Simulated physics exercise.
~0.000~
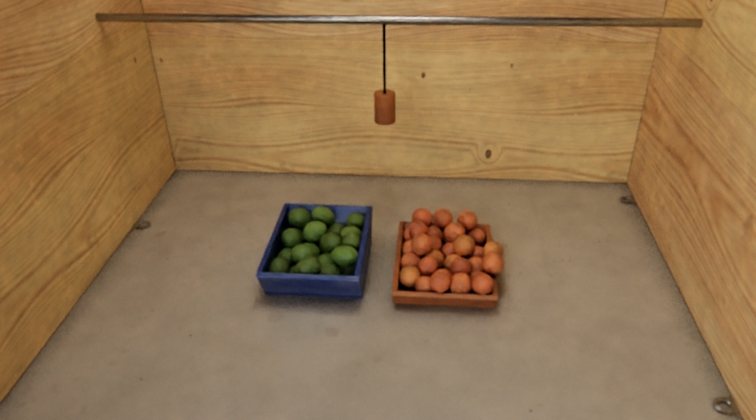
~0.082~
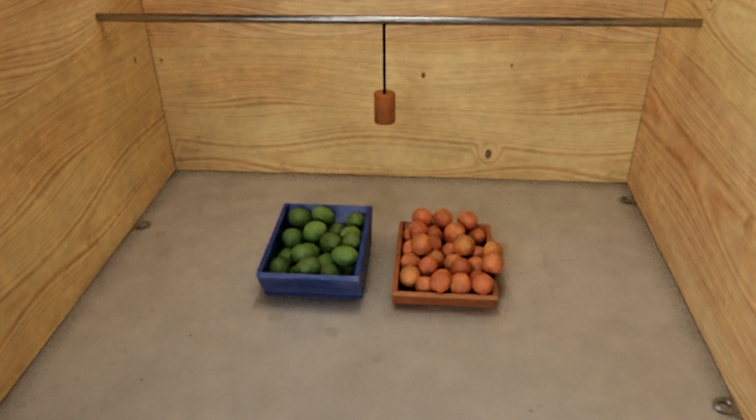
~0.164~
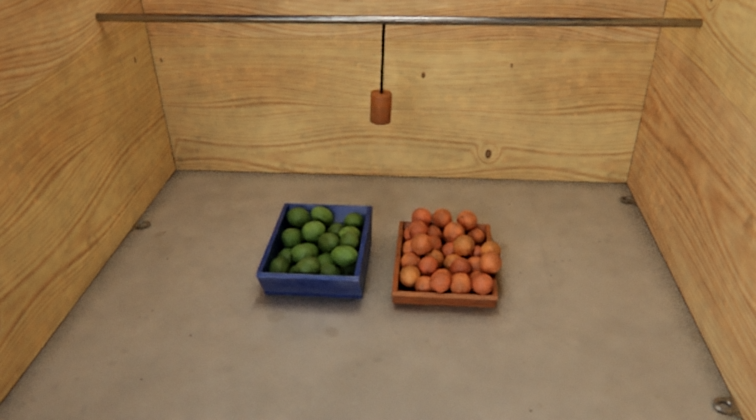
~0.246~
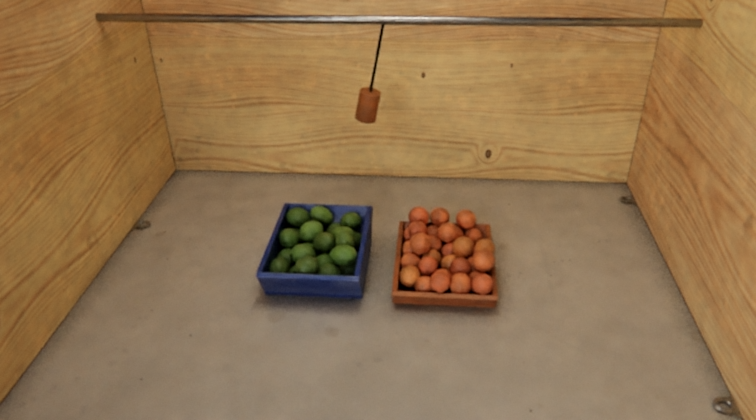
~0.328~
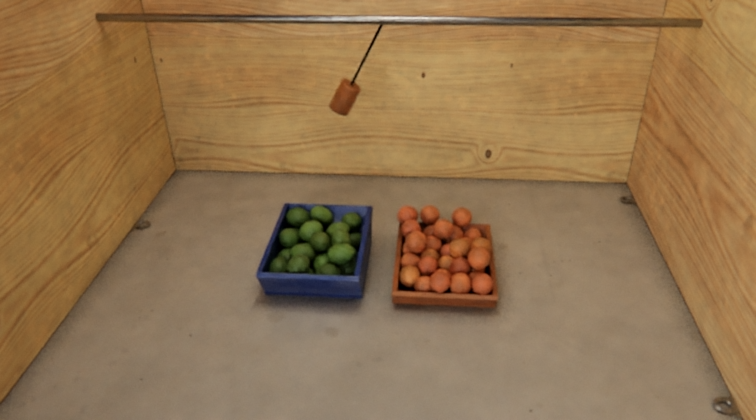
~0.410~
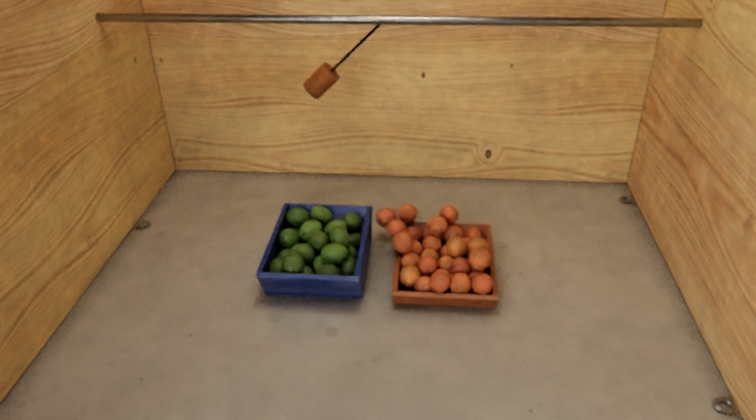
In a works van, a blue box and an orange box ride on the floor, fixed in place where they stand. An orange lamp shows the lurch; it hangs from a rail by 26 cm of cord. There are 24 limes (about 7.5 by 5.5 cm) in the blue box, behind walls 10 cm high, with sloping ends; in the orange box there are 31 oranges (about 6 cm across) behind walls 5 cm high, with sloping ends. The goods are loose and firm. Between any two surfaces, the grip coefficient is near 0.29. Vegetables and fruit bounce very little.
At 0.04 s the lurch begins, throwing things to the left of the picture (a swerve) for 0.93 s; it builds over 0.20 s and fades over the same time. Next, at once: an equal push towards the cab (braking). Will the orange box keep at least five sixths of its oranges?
No: The contents lost go beyond a sixth.
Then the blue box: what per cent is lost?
For the blue box, roughly 0 percent.
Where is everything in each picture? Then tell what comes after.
In the first frame (each is followed by its nearest rim corner in this view), orange box, (495, 295); blue box, (357, 276); the lamp leans 0°; none out.
In the second frame, orange box, (495, 295); the lamp leans 0°.
In the third frame, orange box, (495, 295); the lamp leans 3°.
In the fourth frame, orange box, (495, 295); the lamp leans 11°.
In the fifth frame, orange box, (495, 295); the lamp leans 27°.
In the sixth frame, orange box, (495, 295); blue box, (357, 276); the lamp leans 46°; 2 out, the lowest orange at (386, 217).
After 0.75 s, blue box 24 in, 0 out and orange box 24 in, 7 out.
After 1.16 s, blue box 24 in, 0 out and orange box 24 in, 7 out.
After 1.75 s, blue box 24 in, 0 out and orange box 16 in, 15 out.
Final count (at 2.50 s), blue box 24 in, 0 out and orange box 15 in, 16 out. Asked share, 16 of 31, 52 per cent.
